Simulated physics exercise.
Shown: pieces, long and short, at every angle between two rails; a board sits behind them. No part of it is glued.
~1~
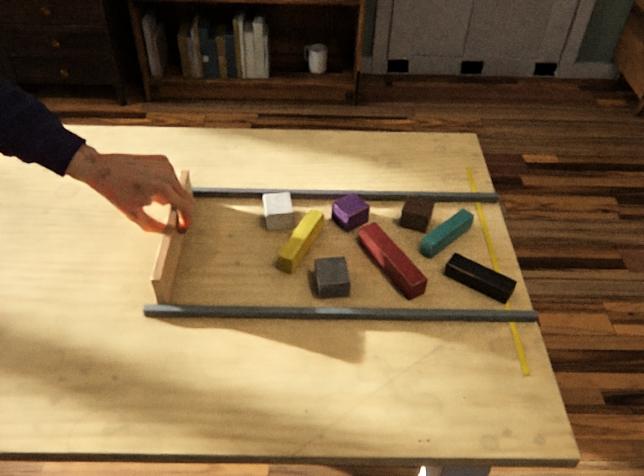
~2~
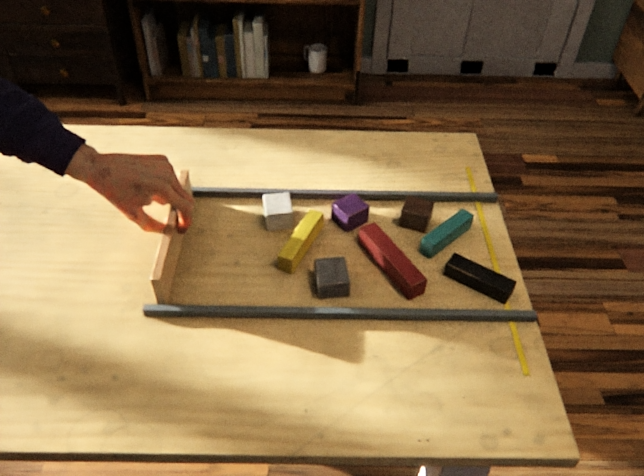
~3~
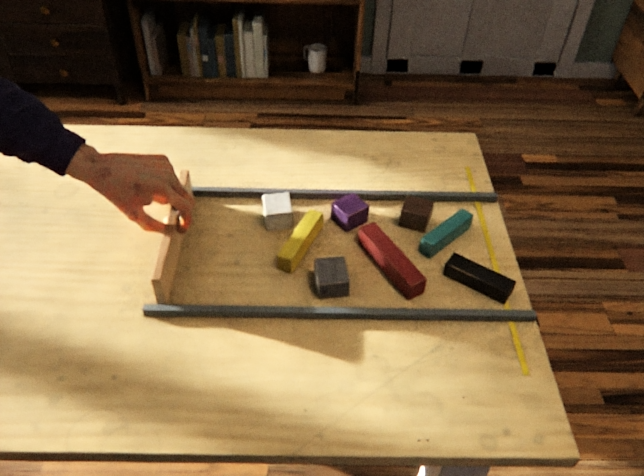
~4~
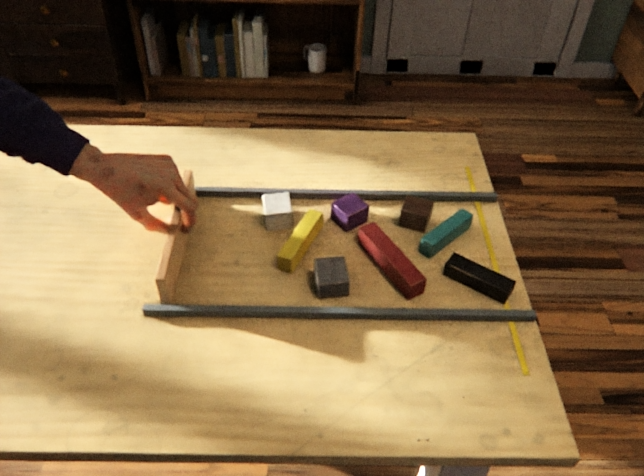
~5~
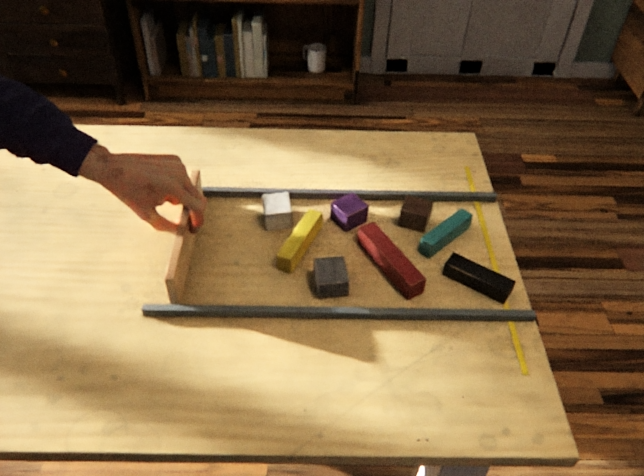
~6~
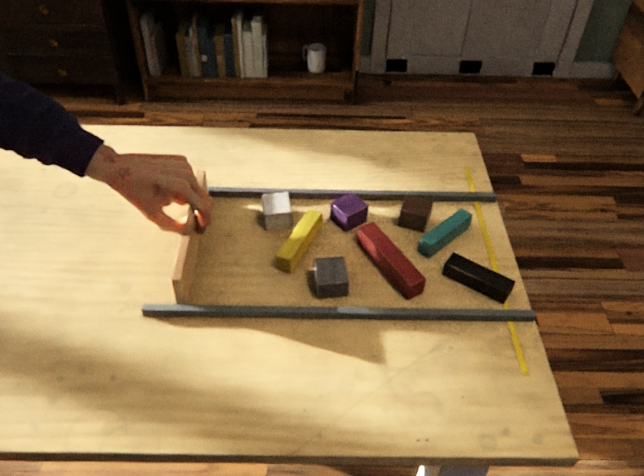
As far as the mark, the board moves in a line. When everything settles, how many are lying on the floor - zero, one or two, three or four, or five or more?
When it settles, five or more are on the floor.
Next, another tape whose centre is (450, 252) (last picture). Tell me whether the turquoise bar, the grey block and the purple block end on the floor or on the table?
Here the turquoise bar drops down while the grey block remains in place and the purple block remains in place.
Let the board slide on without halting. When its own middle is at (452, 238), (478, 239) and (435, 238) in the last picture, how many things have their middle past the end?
The numbers past the end are 3, 5 and 1.
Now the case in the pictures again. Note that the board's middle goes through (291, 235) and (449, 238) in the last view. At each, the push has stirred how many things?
The counts are 2 and 8.
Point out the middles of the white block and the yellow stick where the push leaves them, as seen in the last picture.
White block at (497, 215), yellow stick at (515, 245).
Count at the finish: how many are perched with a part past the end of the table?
It totals 3.
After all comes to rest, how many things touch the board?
The answer is 3.
A little later, none off yet; black bar at rest near (478, 277); turquoise bar at rest near (446, 233); brown block at rest near (415, 214).
Next, none off yet; black bar shifted a little near (498, 280); turquoise bar shifted a little near (480, 234); brown block shifted well along near (462, 214).
When it is over, the number that fall off is five or more; down, purple block, red bar, brown block, turquoise bar and black bar.
